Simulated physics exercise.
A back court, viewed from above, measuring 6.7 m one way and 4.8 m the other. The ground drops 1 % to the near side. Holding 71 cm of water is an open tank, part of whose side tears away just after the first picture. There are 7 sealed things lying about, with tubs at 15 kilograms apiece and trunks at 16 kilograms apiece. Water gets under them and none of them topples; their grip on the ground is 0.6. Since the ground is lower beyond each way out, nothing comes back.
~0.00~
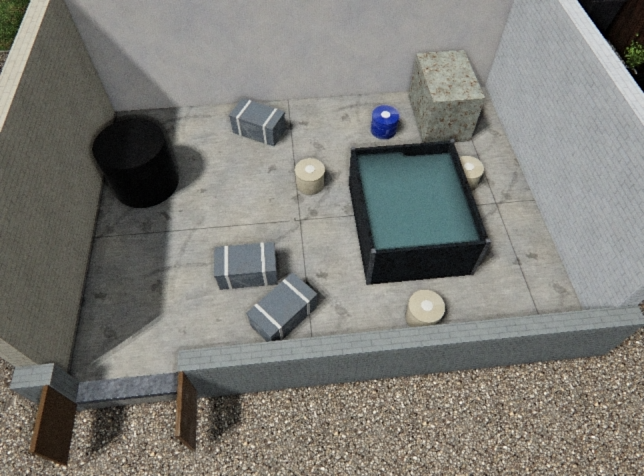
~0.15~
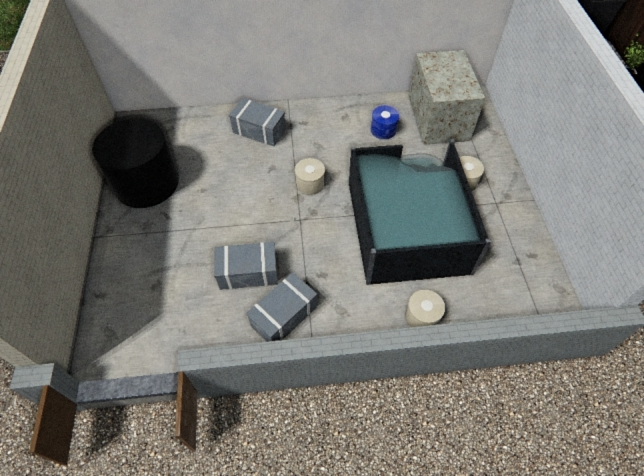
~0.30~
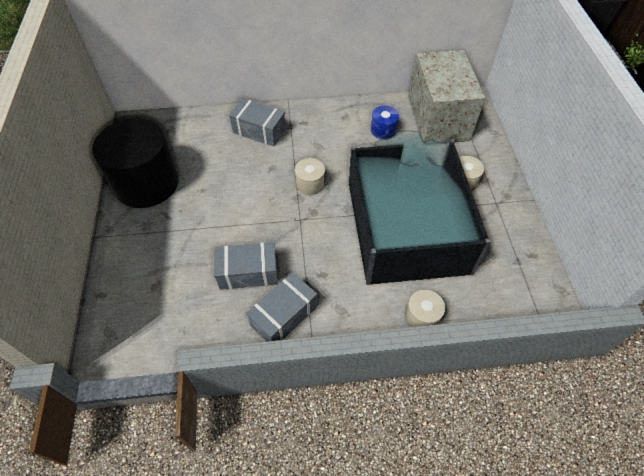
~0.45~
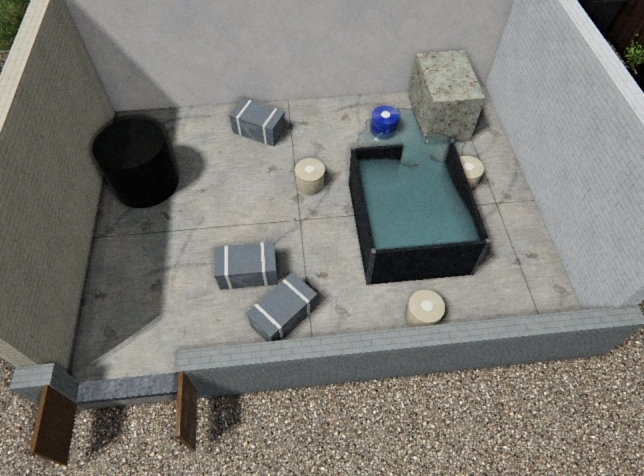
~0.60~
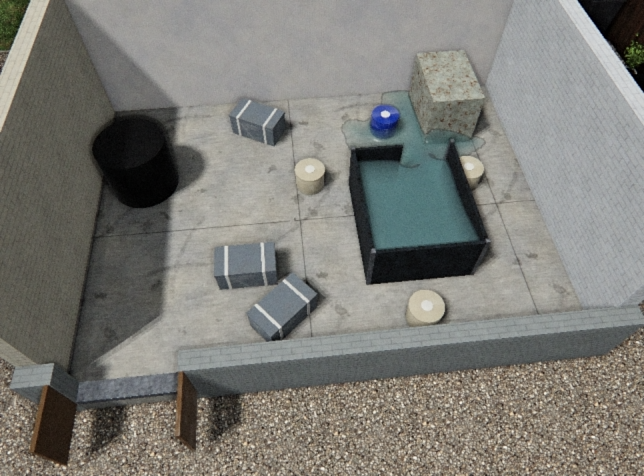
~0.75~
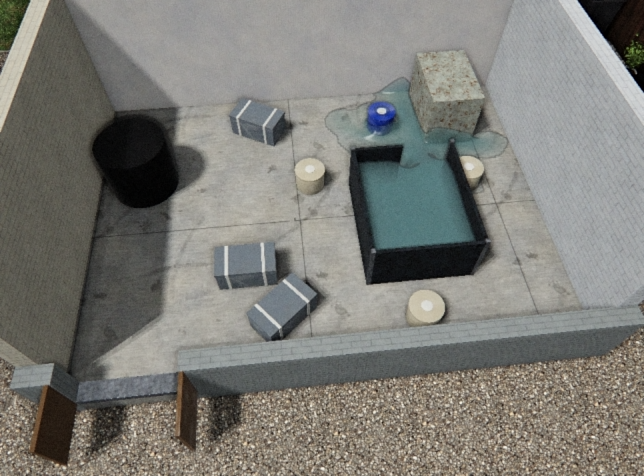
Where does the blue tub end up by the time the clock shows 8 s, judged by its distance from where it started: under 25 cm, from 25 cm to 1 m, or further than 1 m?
It relocates a long way.
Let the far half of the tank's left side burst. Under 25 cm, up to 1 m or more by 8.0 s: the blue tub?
Had it gone that way, the blue tub would sit tight.
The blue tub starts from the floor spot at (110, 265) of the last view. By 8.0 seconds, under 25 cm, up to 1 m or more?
Put there, it remains roughly in place.
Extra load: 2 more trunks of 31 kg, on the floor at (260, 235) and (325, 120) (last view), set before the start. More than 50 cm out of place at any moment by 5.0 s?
First not far enough, second far enough.
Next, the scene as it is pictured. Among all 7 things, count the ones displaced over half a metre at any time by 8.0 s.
The tally stands at 2.
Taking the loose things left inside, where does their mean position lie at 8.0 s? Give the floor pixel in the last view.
I'd say about (297, 224) in the last view.
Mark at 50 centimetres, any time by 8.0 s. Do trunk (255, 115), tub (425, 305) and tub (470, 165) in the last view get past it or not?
Item by item, they came out above the mark, below the mark and below the mark.
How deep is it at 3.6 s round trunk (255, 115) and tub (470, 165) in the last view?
I'd estimate 3 cm for the first and 1 cm for the second.
After 1.6 s the blue tub is near (329, 87), 1.1 m from its start, afloat; 0 of 7 are out; 1 afloat.
After 3.6 s the blue tub is near (182, 123), 3.3 m from its start, aground; 0 of 7 are out; 0 afloat.
After 5.6 s the blue tub is near (173, 122), 3.5 m from its start, afloat; 0 of 7 are out; 1 afloat.
After 8.0 s the blue tub is near (165, 111), 3.6 m from its start, aground; 0 of 7 are out; 1 afloat.
